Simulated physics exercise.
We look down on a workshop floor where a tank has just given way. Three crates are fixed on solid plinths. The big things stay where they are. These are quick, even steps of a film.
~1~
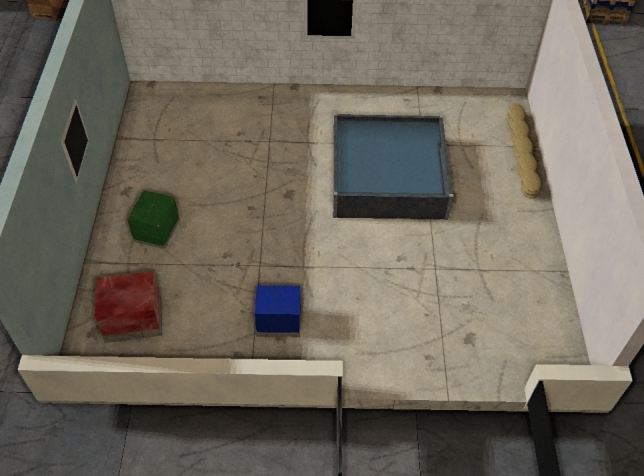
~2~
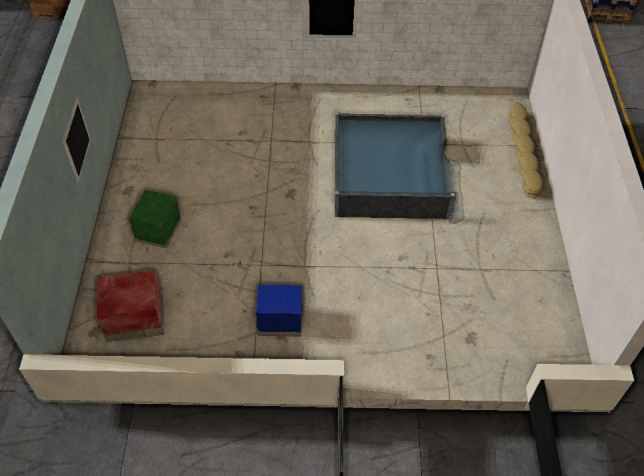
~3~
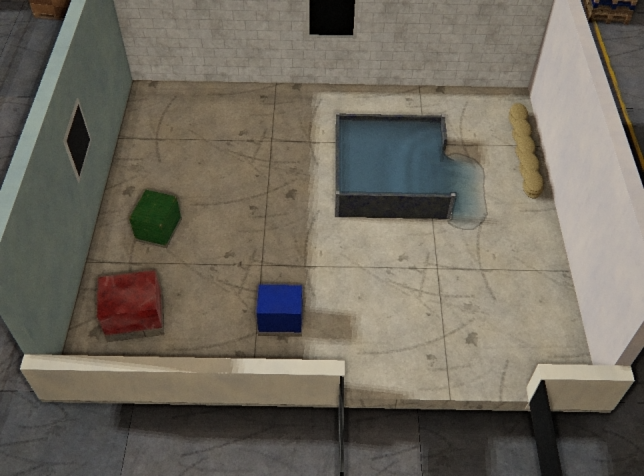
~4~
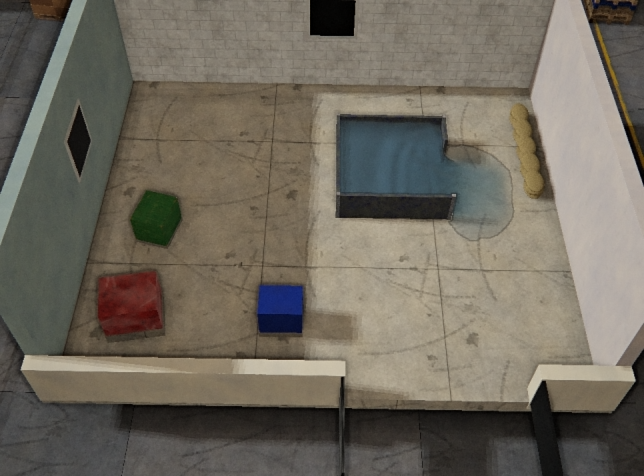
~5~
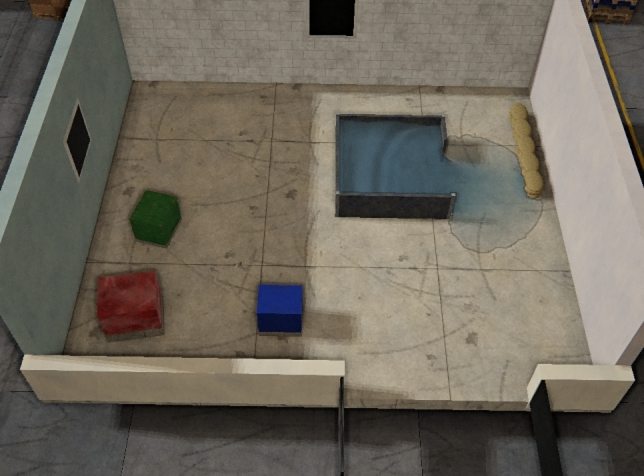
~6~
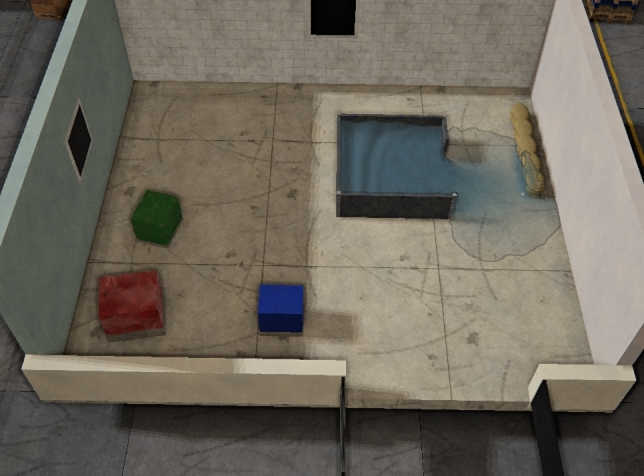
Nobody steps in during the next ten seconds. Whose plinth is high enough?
One by one: The green crate stays dry; the blue crate stays dry; the red crate stays dry.
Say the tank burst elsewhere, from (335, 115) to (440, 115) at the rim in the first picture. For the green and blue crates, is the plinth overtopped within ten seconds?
The green one is wetted, the blue one stays dry.
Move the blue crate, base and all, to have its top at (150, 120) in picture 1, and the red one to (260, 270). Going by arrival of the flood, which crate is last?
That is the green crate.
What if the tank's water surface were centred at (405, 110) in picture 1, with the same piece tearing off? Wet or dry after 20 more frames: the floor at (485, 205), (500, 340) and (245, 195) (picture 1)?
In turn: Wet, covered, not flooded.
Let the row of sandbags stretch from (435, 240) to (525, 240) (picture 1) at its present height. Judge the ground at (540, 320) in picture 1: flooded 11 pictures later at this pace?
At that place: Covered.
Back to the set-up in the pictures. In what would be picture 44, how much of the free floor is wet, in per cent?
Some 55 per cent.
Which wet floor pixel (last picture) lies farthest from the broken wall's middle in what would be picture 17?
At about (599, 388).
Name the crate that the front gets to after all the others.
That is the green one.
A moment on, water covers 10 % of the floor; the green crate not reached, the blue crate not reached, the red crate not reached.
Next, water covers 20 % of the floor; the green crate not reached, the blue crate not reached, the red crate not reached.
Then, water covers 30 % of the floor; the green crate not reached, the blue crate not reached, the red crate not reached.
Later, water covers 55 % of the floor; the green crate not reached, the blue crate water round its plinth, the red crate not reached.
In the end, water covers 80 % of the floor; the green crate stayed above the water, the blue crate stayed above the water, the red crate stayed above the water.
